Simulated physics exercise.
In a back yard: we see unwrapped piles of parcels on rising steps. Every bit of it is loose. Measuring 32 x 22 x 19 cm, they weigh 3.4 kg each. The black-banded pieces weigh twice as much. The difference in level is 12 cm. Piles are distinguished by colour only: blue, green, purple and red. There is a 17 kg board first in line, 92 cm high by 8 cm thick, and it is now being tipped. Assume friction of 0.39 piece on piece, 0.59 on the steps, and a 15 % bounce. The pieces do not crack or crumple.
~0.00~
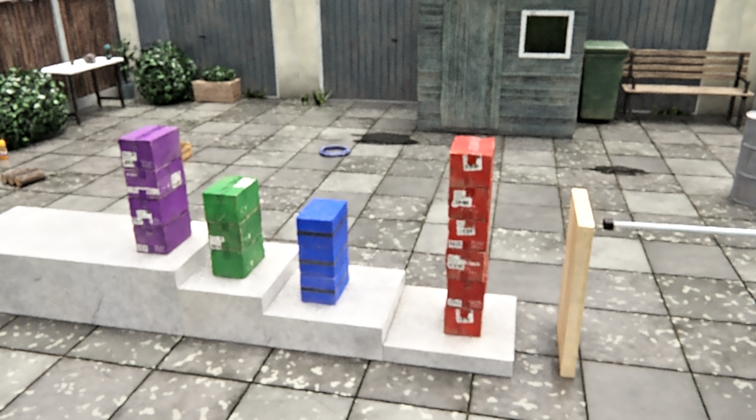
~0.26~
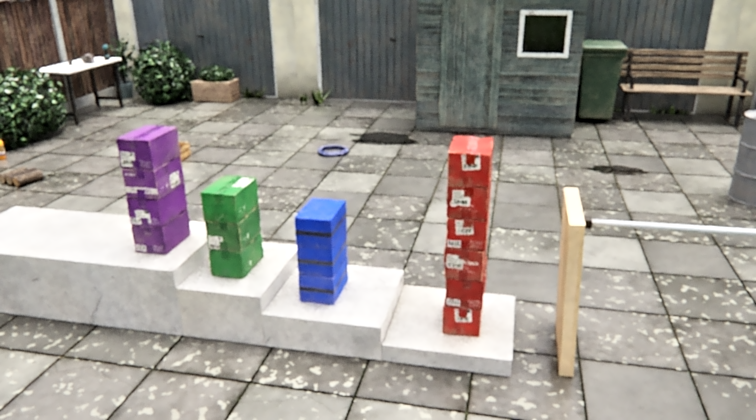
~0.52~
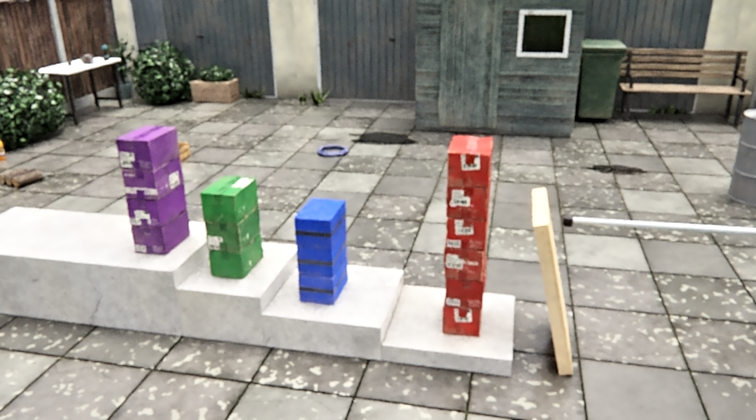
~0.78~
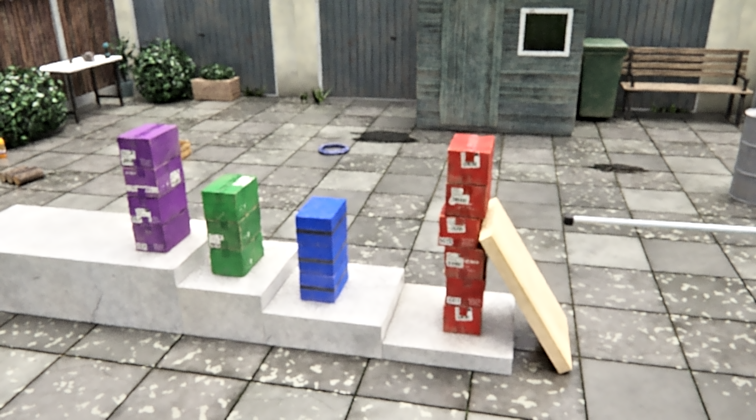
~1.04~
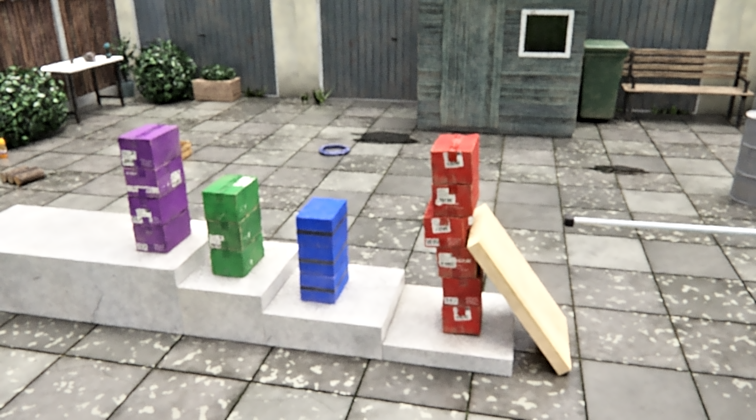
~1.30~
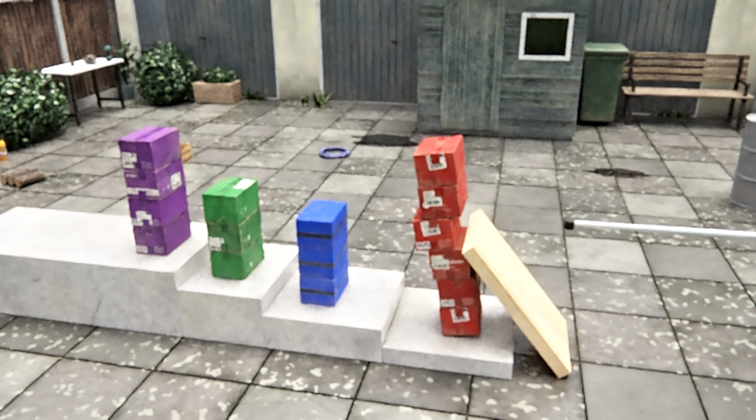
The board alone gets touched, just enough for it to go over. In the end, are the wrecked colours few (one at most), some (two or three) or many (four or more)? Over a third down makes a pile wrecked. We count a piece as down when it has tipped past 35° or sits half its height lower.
Some.
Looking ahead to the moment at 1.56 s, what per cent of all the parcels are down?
It's 0 percent at that point.
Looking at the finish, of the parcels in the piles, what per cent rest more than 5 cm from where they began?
The shifted ones make up 60 per cent.
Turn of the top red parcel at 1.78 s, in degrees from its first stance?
Some 30 degrees.
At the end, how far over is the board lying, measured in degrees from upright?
Roughly 60° from upright.
After 1.56 s, board 44° from upright; none of the 16 parcels down, 6 disturbed; top red parcel leaning 18°.
After 1.78 s, board 53° from upright; 3 of the 16 parcels down; top red parcel leaning 34°, 14 cm lower.
After 1.96 s, board 61° from upright; 6 of the 16 parcels down; top red parcel on its side; top blue parcel shifted 11 cm.
After 2.32 s, board 61° from upright; 8 of the 16 parcels down; top red parcel on its side; top blue parcel leaning 39°, 12 cm lower.
At rest (2.9 s), board 61° from upright; 8 of the 16 parcels down; top blue parcel leaning 43°, 13 cm lower; top red parcel leaning 43°, 47 cm lower. Wrecked, blue and red. As the last picture would show them, middles, top blue parcel near (266, 239), top red parcel near (241, 220).
